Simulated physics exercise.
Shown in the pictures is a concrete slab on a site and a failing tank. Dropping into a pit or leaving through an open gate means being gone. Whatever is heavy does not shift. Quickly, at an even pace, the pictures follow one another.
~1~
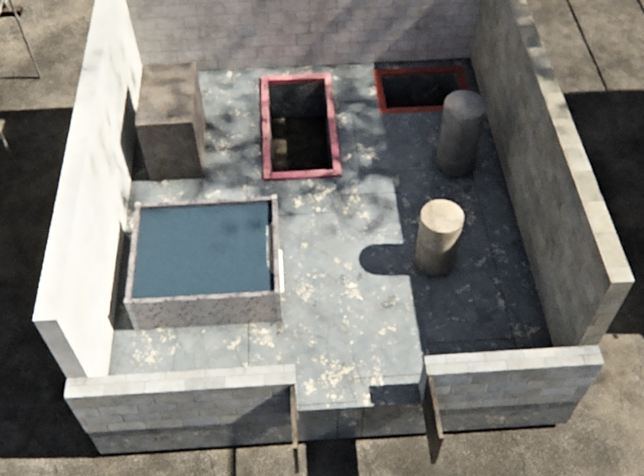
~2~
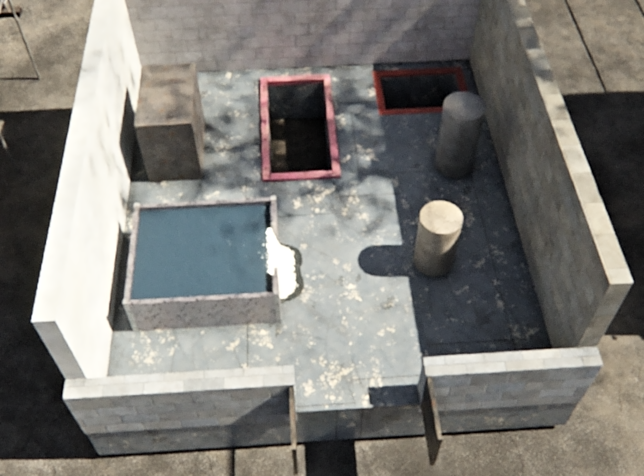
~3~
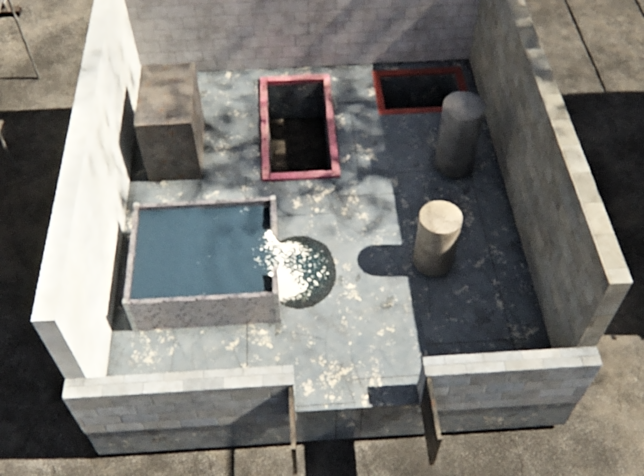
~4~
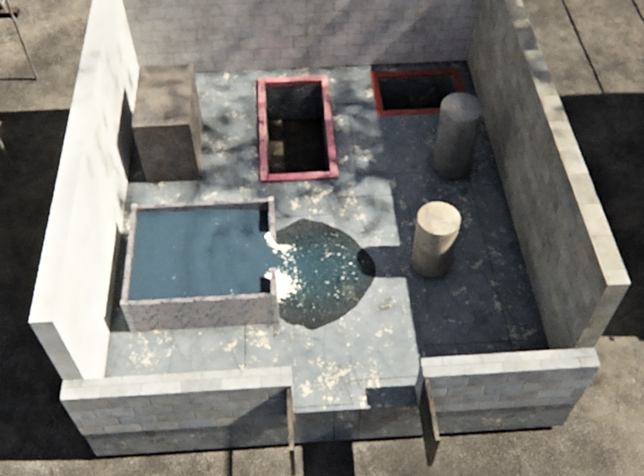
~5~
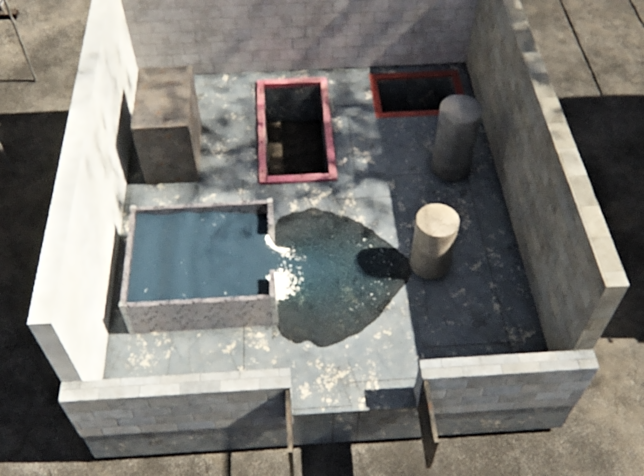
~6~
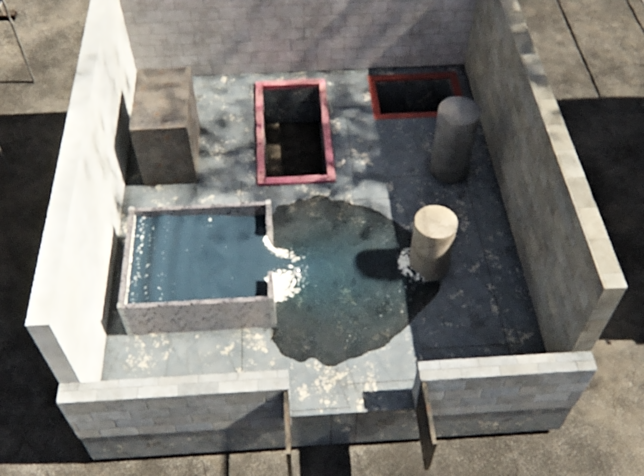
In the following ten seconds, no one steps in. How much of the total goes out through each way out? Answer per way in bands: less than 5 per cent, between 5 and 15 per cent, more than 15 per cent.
Going out through each: The gate, between 5 and 15 per cent; the pink pit, less than 5 per cent; the red pit, more than 15 per cent.
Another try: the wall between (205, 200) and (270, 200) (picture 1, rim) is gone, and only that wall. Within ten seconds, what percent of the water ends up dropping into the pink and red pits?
Pink takes 30 in a hundred, red takes 12 in a hundred.
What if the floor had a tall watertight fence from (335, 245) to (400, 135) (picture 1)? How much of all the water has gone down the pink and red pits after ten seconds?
Per cent: Pink 2, red 20.
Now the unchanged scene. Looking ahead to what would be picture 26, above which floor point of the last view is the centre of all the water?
Close to (337, 269), I reckon.
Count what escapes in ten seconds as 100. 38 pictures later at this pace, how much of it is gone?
Note - share reached: 50 %.
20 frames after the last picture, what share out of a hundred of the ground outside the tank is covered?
Some 45 per cent.
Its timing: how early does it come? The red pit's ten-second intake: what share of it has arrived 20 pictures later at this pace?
My figure is 15 in a hundred.
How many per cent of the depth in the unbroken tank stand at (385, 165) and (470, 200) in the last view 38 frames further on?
In order: Roughly 8 % and 12 %.
A moment on, water covers 30 % of the floor; the gate 0 %, the pink pit 0 %, the red pit 0 %.
Next, water covers 40 % of the floor; the gate 1 %, the pink pit 0 %, the red pit 0 %.
Then, water covers 45 % of the floor; the gate 2 %, the pink pit 0 %, the red pit 4 %.
Later, water covers 55 % of the floor; the gate 4 %, the pink pit 0 %, the red pit 12 %.
In the end, water covers 75 % of the floor; the gate 8 %, the pink pit 1 %, the red pit 23 %.
